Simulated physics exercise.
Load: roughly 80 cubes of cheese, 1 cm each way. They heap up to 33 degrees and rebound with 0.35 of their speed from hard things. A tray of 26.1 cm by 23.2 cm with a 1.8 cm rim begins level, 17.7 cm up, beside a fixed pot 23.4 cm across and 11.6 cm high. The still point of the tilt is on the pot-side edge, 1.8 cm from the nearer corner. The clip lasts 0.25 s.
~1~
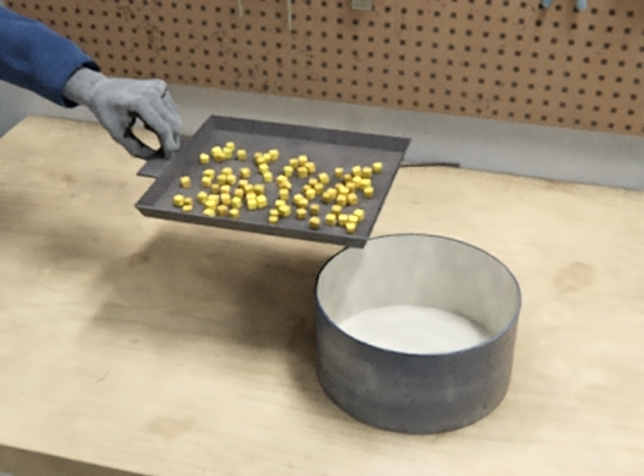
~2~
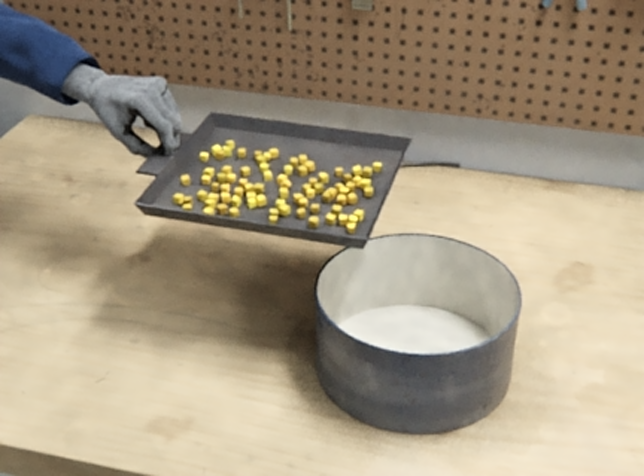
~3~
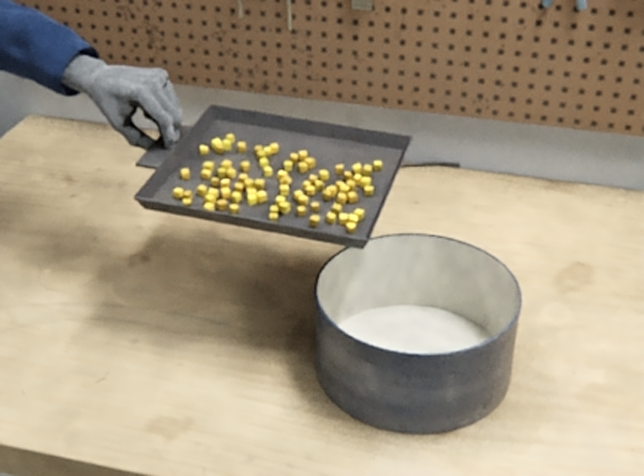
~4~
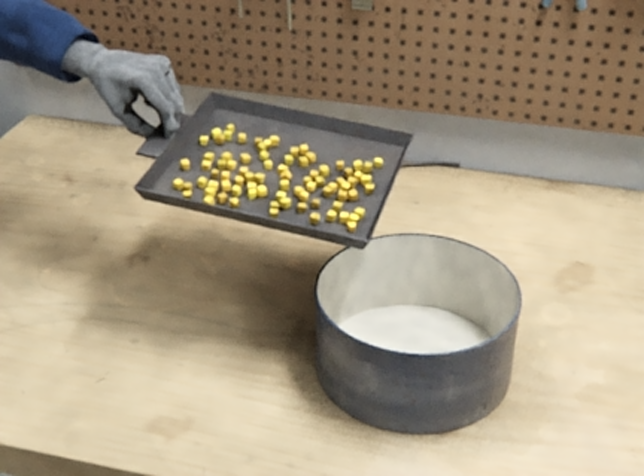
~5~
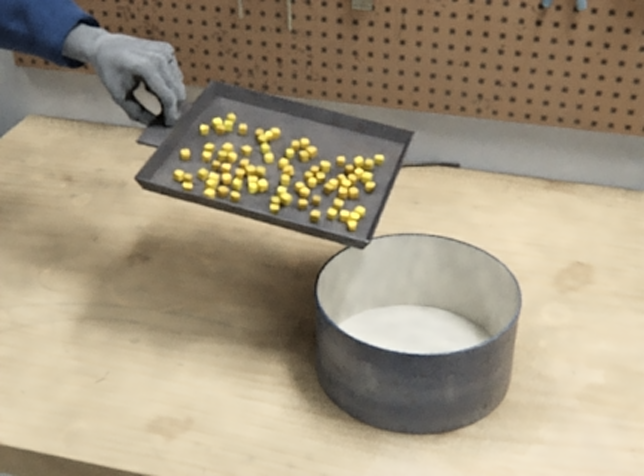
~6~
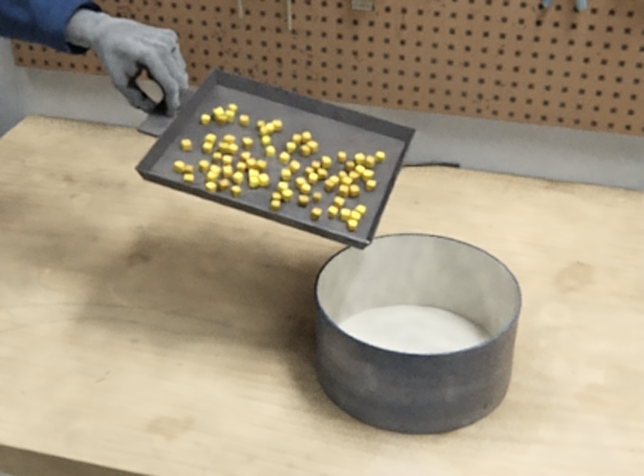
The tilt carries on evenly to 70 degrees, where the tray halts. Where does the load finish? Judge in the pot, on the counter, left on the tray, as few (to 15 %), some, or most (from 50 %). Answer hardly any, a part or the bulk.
Pot the bulk, counter hardly any, tray a part.
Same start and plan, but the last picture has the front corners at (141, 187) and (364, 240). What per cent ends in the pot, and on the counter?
Pot 30, counter 30.
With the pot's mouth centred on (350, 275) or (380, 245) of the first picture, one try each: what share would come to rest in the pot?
About 40 and 20 per cent.
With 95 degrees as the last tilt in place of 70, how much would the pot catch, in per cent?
It would be near 100 per cent.
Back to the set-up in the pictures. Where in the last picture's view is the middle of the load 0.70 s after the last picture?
Near (383, 214).
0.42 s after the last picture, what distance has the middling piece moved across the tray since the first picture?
Roughly 3 cm.
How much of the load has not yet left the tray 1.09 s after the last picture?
Some 40 per cent of the load.
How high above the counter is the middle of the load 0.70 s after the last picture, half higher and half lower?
Some 20 cm.
Then, 0.42 s after the last picture, tilt 40 degrees; the tray holds 100 %, the pot 0 %.
Then, 0.70 s after the last picture, tilt 58 degrees; the tray holds 85 %, the pot 0 %.
Then, 1.09 s after the last picture, tilt 70 degrees; the tray holds 40 %, the pot 55 %.
In the end, pot 60 %, counter 0 %, tray 40 %.
